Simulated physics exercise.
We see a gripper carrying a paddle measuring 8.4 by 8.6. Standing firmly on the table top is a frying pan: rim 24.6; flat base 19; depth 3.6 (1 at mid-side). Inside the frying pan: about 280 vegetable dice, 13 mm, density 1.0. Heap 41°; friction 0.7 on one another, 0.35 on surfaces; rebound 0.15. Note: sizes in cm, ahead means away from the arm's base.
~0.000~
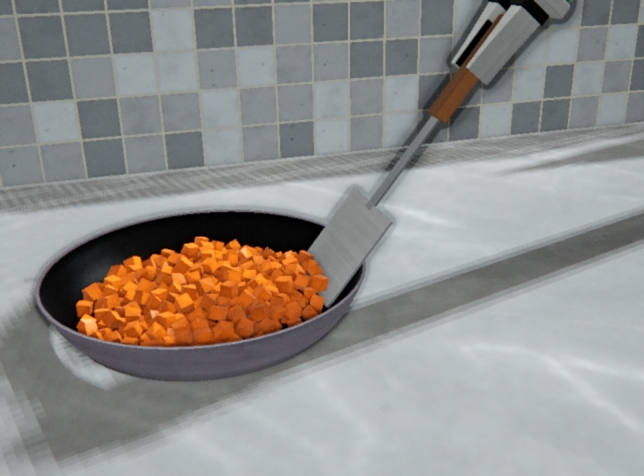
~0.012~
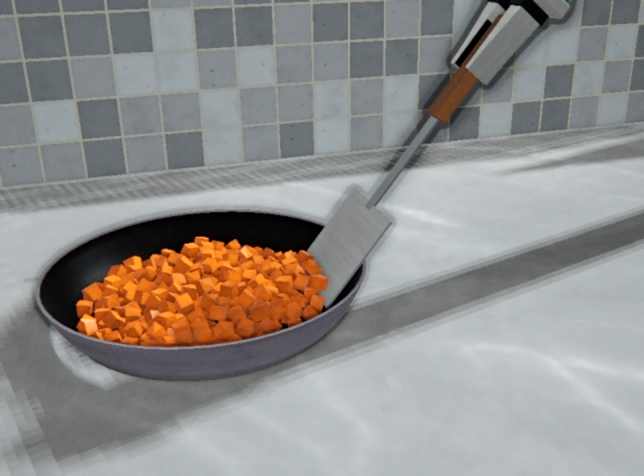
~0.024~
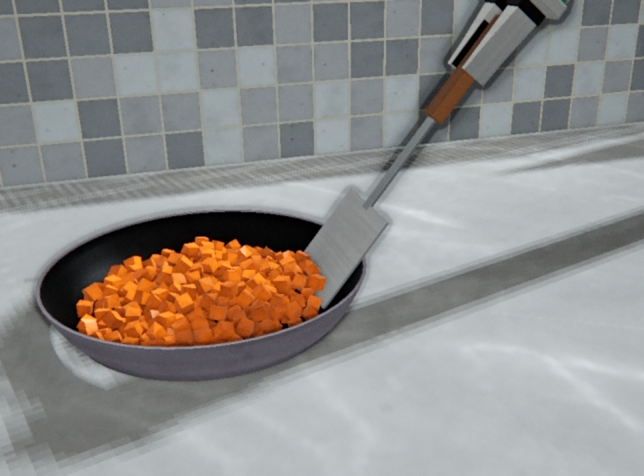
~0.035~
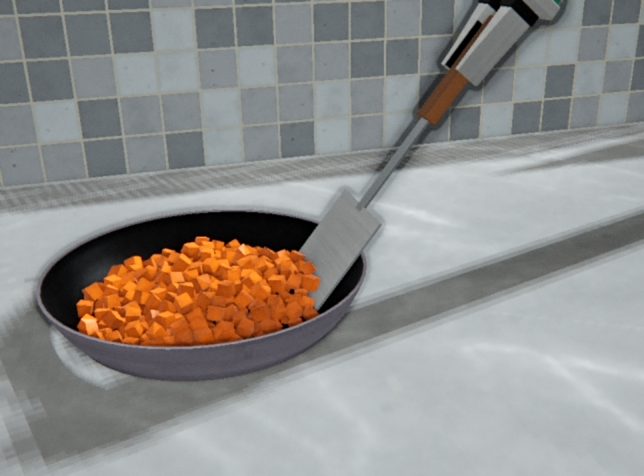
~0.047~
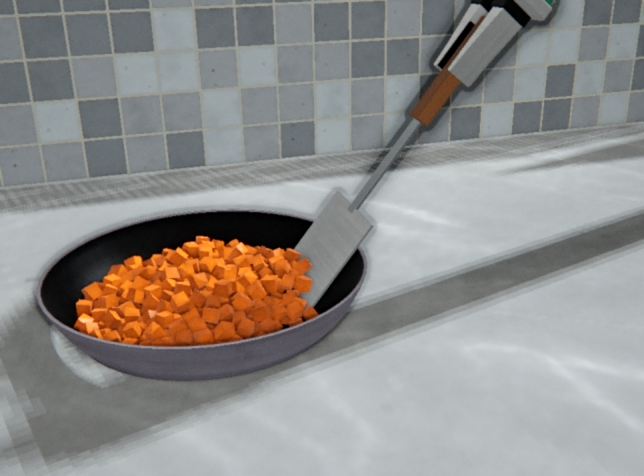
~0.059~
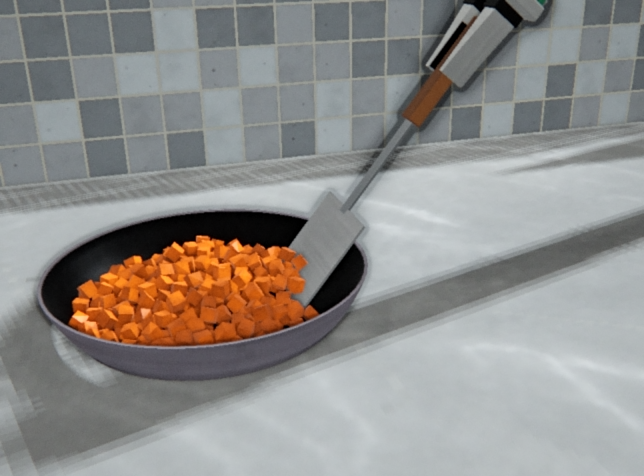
To begin with, a gripper holds a tilted paddle at the right side of a dark frying pan heaped with orange vegetable dice, and barely moves. Then the paddle slides slowly left a short way, nudging the dice slightly, while the pan stays in place on the table top.
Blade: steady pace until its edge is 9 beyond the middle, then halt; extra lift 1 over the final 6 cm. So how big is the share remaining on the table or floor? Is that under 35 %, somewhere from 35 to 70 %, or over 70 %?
It is under 35 %.
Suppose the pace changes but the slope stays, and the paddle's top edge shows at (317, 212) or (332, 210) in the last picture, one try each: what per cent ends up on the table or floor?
Estimates: Near 55 %, near 40 %.
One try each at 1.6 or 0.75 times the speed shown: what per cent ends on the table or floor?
I'd expect close to 40 and then close to 25 percent.
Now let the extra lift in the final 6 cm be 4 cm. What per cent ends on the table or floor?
Roughly 25 per cent.
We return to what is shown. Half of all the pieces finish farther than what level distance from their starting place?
Distance: Near 8 cm.
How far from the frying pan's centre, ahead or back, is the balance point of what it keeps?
About 5.0 centimetres ahead.
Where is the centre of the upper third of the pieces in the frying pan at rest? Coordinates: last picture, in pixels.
Near (82, 281).
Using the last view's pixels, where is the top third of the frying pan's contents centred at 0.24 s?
I'd say close to (120, 273).
After 0.15 s, sloping 51°, highest piece 5 above the table; 277 in the frying pan.
After 0.24 s, sloping 51°, highest piece 6 above the table; 272 in the frying pan, 1 on the table or floor, 4 on the blade or in flight.
After 0.49 s, sloping 51°, highest piece 6 above the table; 212 in the frying pan, 61 on the table or floor, 4 on the blade or in flight.
After 1.54 s, sloping 51°, highest piece 6 above the table; 211 in the frying pan, 66 on the table or floor.
In the end, 211 in the frying pan, 66 on the table or floor. That is 24 % on the table or floor.
